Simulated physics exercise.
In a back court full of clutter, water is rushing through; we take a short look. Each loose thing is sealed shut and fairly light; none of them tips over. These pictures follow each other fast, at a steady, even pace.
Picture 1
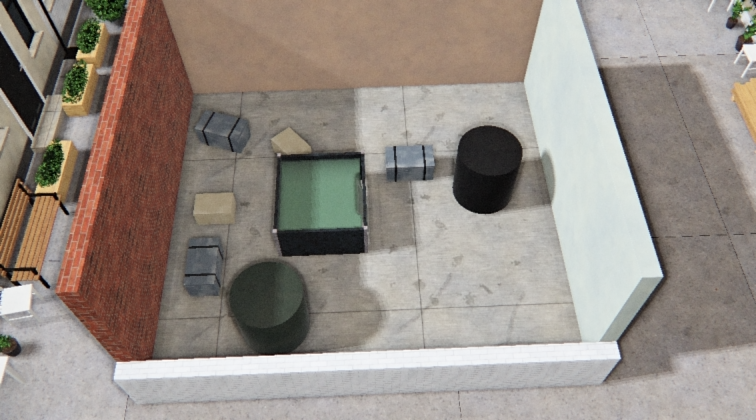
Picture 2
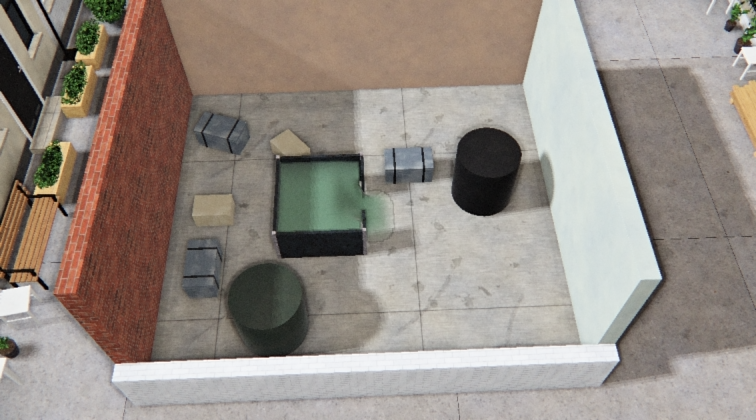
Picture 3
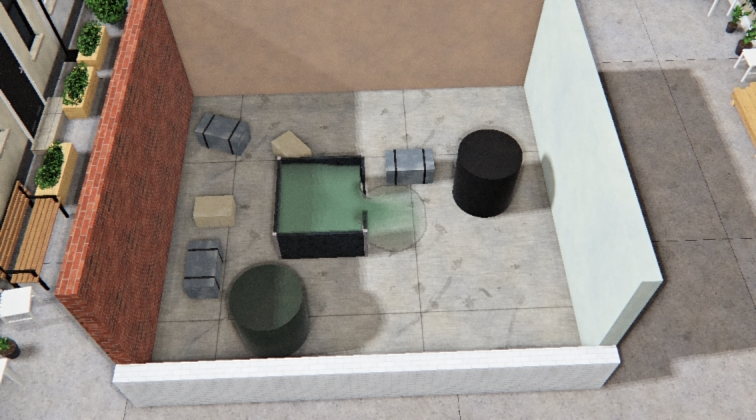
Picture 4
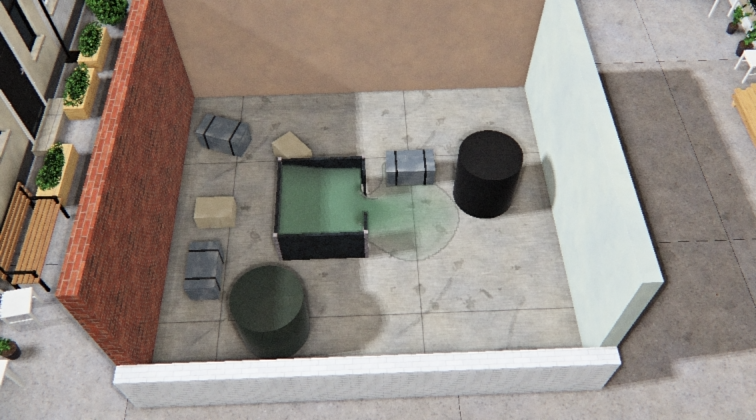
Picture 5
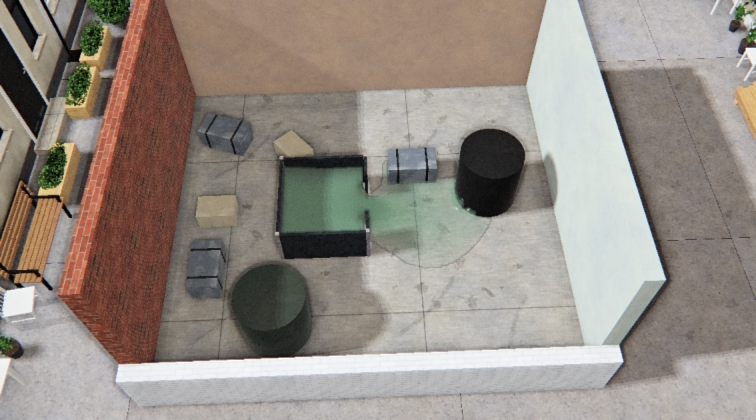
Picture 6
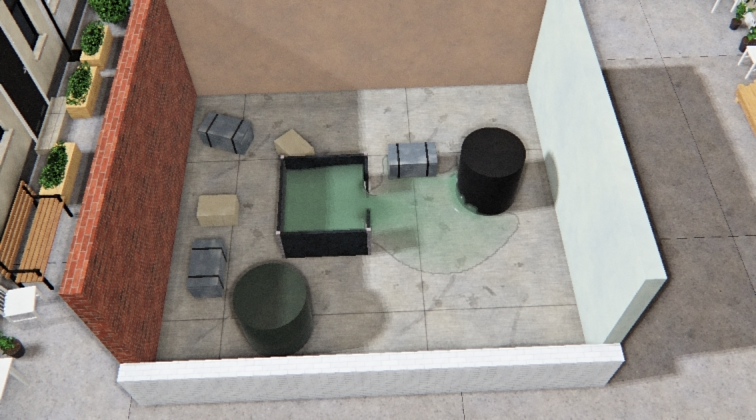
We see a walled court with scattered blocks and two dark cylinders around a tank of green water; water pours out through a gap in the tank's right side, spreads rightward across the floor, and reaches the black cylinder.
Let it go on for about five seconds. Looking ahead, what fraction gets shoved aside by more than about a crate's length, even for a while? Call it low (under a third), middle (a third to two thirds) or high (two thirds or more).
Low.
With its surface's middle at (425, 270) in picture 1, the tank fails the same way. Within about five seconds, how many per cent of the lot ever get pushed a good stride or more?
I make it 0 per cent.
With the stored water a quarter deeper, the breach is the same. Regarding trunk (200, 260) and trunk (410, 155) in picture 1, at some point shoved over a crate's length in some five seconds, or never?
Taking them in order, didn't get there and then went the full length.
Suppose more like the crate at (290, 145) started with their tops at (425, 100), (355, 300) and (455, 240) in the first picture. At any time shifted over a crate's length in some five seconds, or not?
Listed in order: Hardly budges, hardly budges, then displaced.
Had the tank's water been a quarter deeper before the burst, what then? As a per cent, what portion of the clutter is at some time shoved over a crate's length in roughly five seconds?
Something like 20 in a hundred of them.
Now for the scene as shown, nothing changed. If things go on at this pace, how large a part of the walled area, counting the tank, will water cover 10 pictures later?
Near 40 %.
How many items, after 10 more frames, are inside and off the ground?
The tally stands at 0.
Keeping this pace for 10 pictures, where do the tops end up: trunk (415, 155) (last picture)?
(406, 121).
A moment on, 0 of 5 are well off their spots; 0 afloat.
Next, 1 of 5 are well off their spots; 0 afloat.
Later, 1 of 5 are well off their spots; 0 afloat.
In the end, 1 of 5 are well off their spots, and 1 have been at some point; 0 afloat.
